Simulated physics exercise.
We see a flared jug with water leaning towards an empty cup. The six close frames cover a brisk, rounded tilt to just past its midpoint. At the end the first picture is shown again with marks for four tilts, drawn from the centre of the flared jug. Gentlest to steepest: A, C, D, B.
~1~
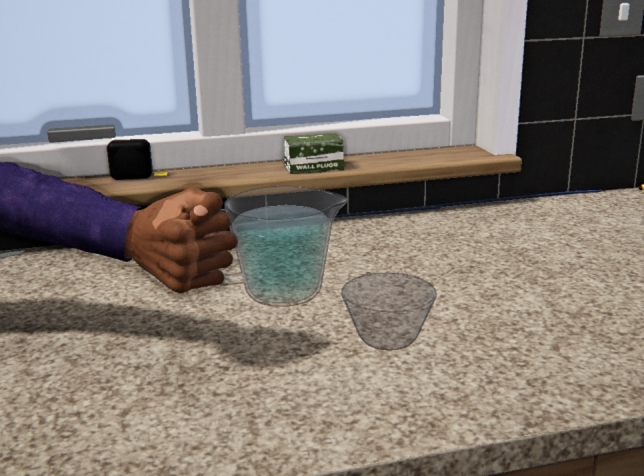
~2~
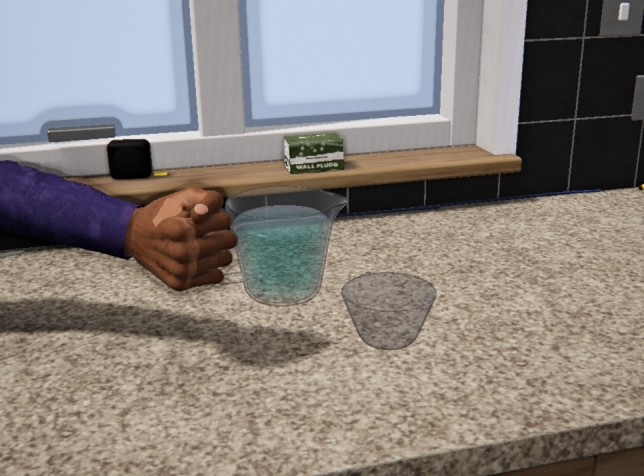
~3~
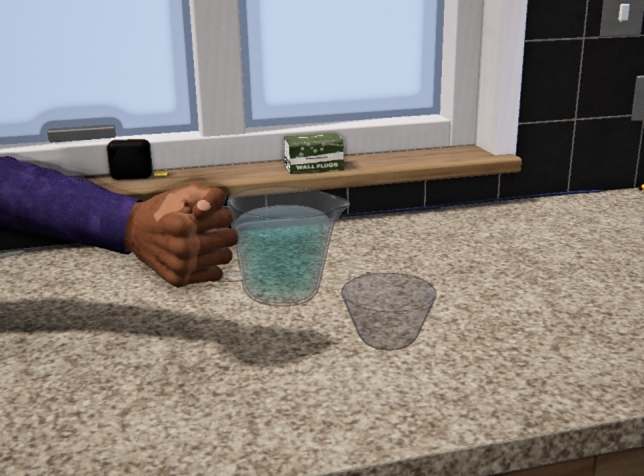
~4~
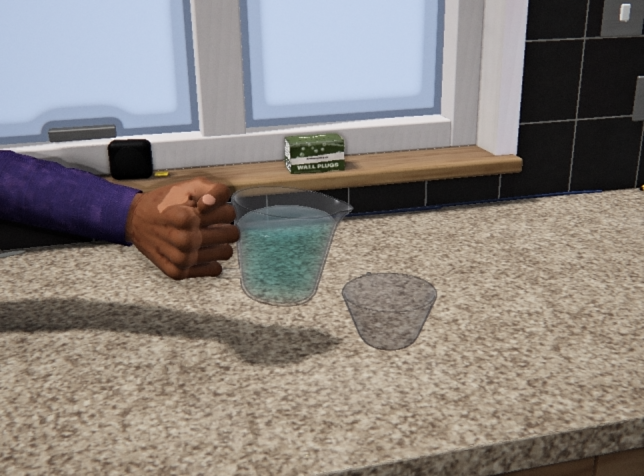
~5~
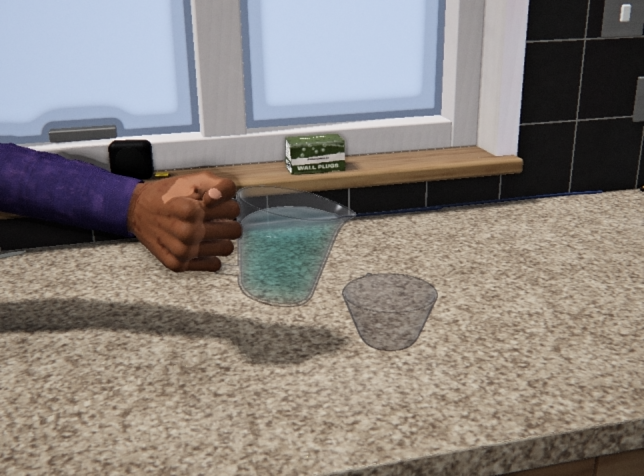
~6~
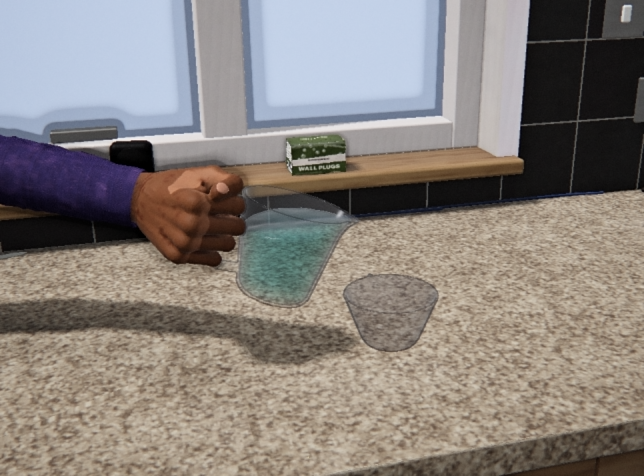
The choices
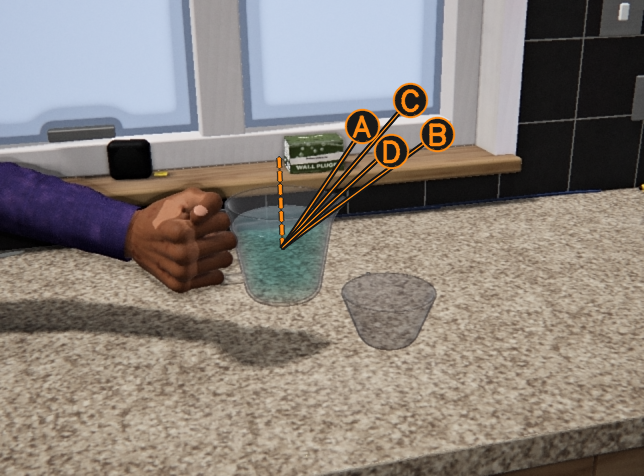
The footage shows a hand in a purple sleeve beside a clear flared jug of teal liquid on a speckled countertop. The jug starts upright, then gradually tilts right toward an empty clear cup, with nothing leaving it.
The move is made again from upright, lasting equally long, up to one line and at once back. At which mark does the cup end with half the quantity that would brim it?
Use tilt C.
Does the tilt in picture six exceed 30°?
No.
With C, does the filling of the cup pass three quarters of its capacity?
No, less.
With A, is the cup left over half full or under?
Under.
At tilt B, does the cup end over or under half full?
Over.
On the marked copy, A at (354, 141); B at (423, 143); C at (398, 112); D at (376, 160).
For tilt A, the cup ends with about 33 % of what it can hold.
For tilt B, the cup ends with about 89 % of what it can hold; 5 % of the water is spilt.
For tilt C, the cup ends with about 50 % of what it can hold.
For tilt D, the cup ends with about 70 % of what it can hold.
